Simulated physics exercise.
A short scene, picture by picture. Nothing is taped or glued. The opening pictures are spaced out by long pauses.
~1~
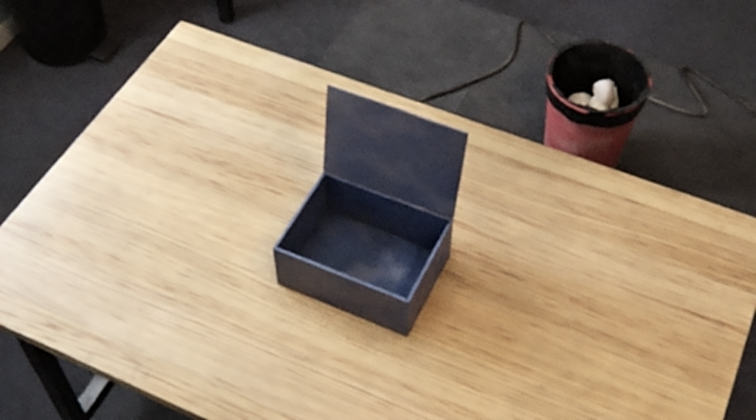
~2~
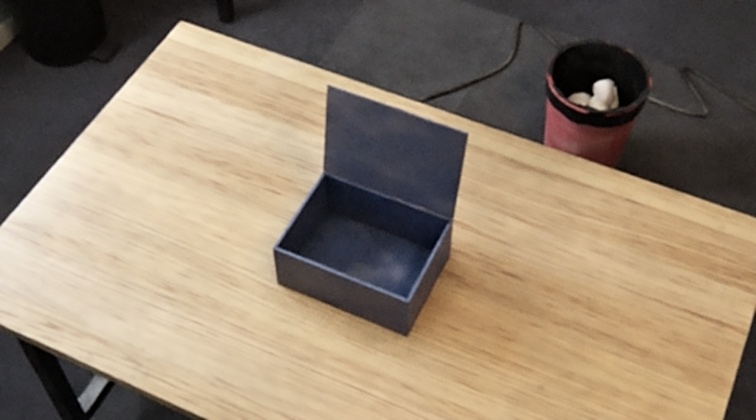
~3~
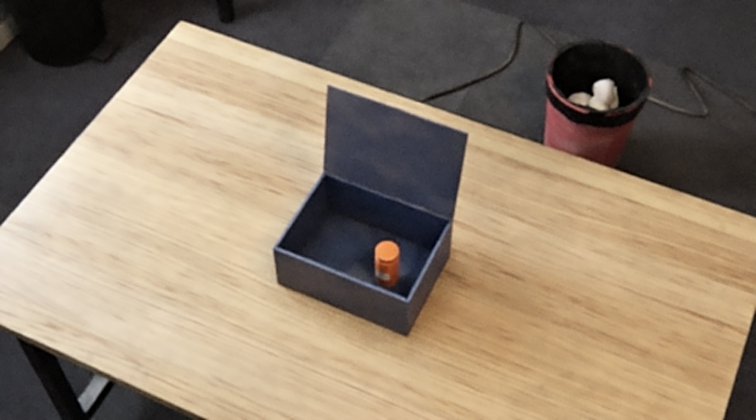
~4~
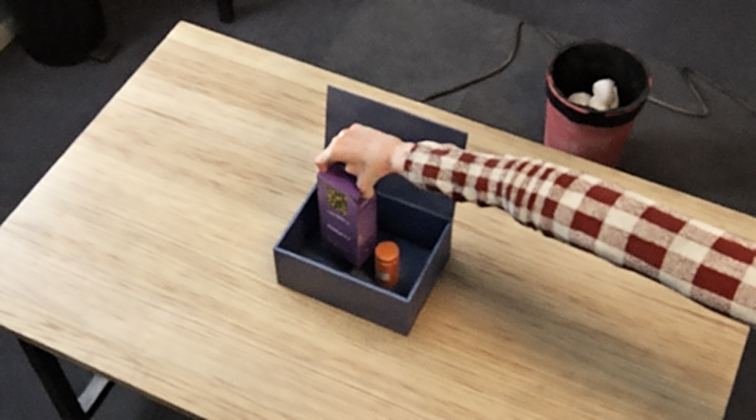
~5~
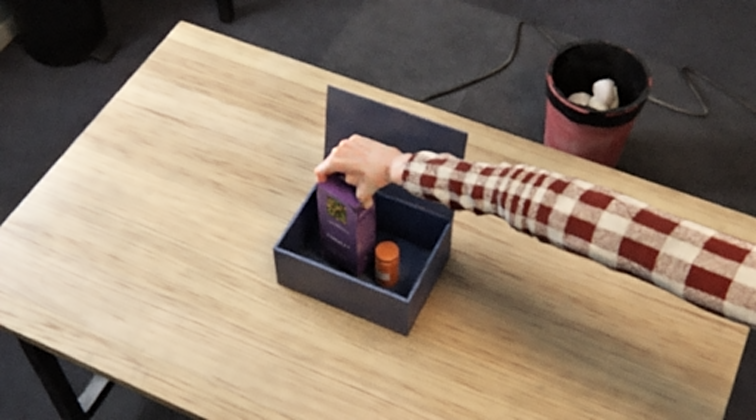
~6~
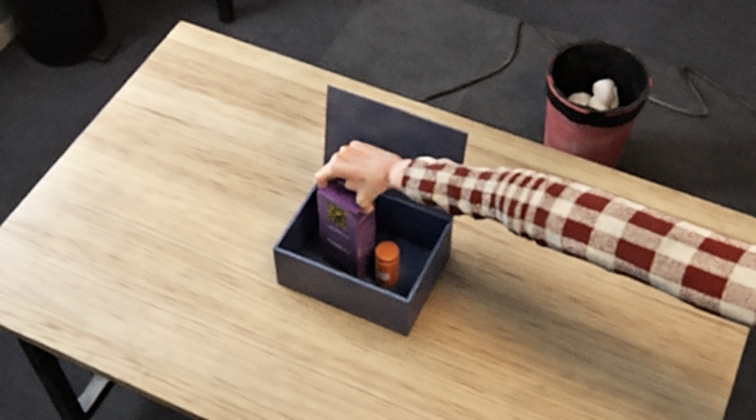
In an open blue box, an orange shaker appears, then a hand lowers a purple carton.
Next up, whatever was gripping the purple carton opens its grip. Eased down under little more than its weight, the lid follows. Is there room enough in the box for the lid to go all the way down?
No, there is not.
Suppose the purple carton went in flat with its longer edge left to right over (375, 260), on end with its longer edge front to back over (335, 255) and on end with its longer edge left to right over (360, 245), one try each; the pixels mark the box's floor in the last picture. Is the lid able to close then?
Lid: First closed, second open, third open.
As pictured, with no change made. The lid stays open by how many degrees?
Near 60° up from the rim.
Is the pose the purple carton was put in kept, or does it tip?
Looking at the last picture, it is left as set.
Then, 1.00 s after the last picture, lid starting down.
Then, 1.40 s after the last picture, lid 72° above the rim.
Then, 1.80 s after the last picture, lid 60° above the rim.
Then, 4.10 s after the last picture, purple carton resting near (347, 227).
At rest, lid 60° above the rim; both in place. Seen from the same camera at the end, purple carton near (347, 227).
